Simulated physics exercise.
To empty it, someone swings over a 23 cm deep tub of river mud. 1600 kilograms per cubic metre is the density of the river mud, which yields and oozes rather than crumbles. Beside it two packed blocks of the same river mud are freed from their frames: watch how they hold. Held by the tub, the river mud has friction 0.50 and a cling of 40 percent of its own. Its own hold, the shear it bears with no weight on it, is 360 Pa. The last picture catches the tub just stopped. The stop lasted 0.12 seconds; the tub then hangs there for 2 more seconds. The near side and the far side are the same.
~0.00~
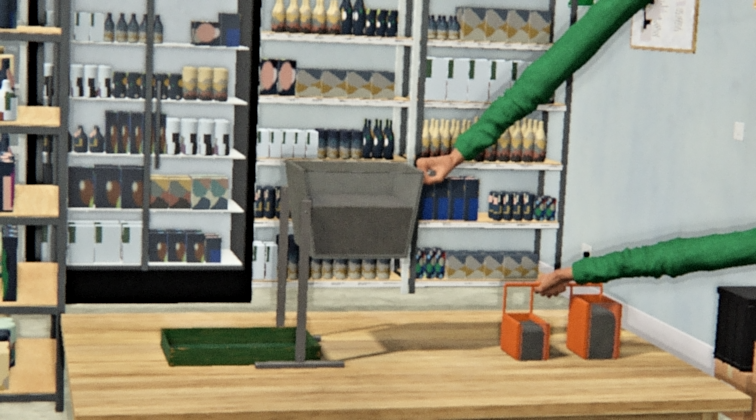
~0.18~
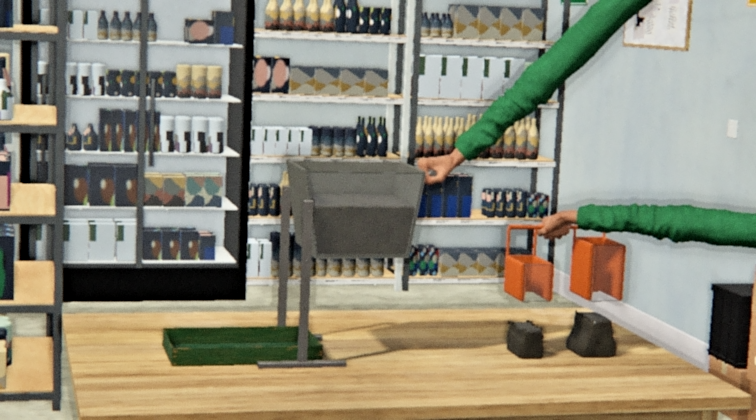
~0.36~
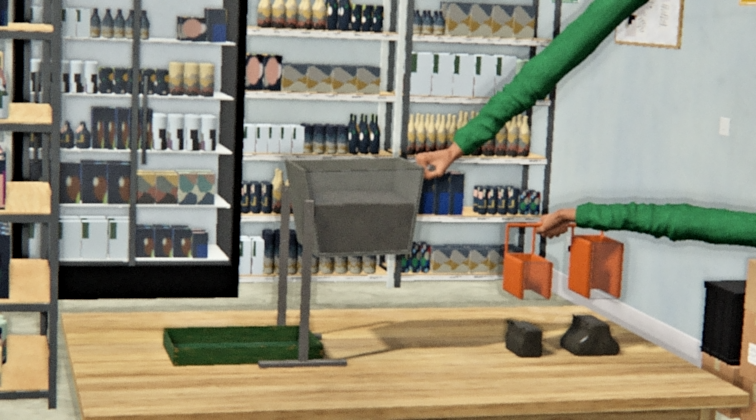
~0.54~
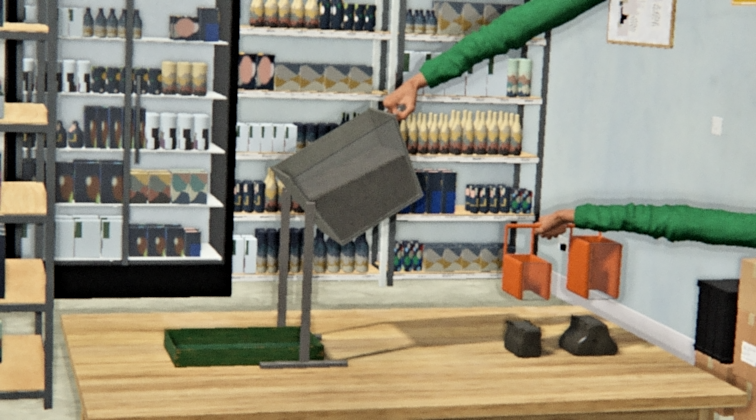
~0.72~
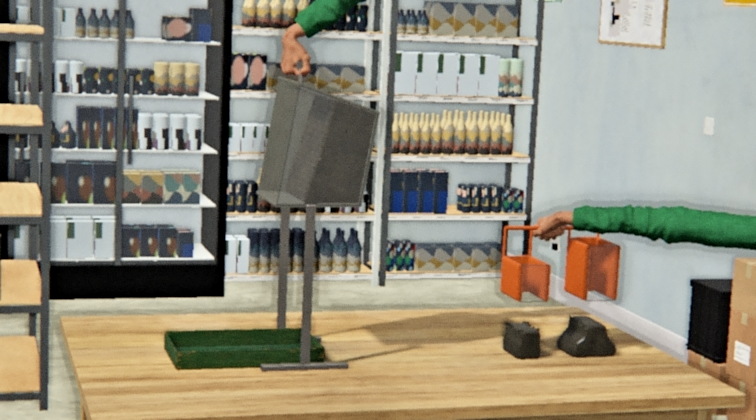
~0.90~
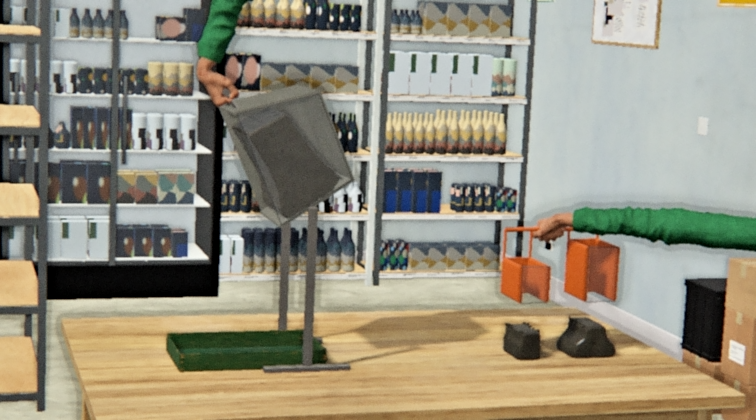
In a shop, hands lift orange holders off dark blocks, then tilt a grey tub leftward.
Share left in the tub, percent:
0 %.
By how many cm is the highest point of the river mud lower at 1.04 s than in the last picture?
About 19 cm.
After 1.04 s, the tub is at 114 degrees and holds 21 %.
After 1.21 s, the tub is at 114 degrees and holds 0 %.
After 1.38 s, the tub is at 114 degrees and holds 0 %.
After 1.55 s, the tub is at 114 degrees and holds 0 %.
After 2.90 s, at the end, the tub is at 114 degrees and holds 0 %.
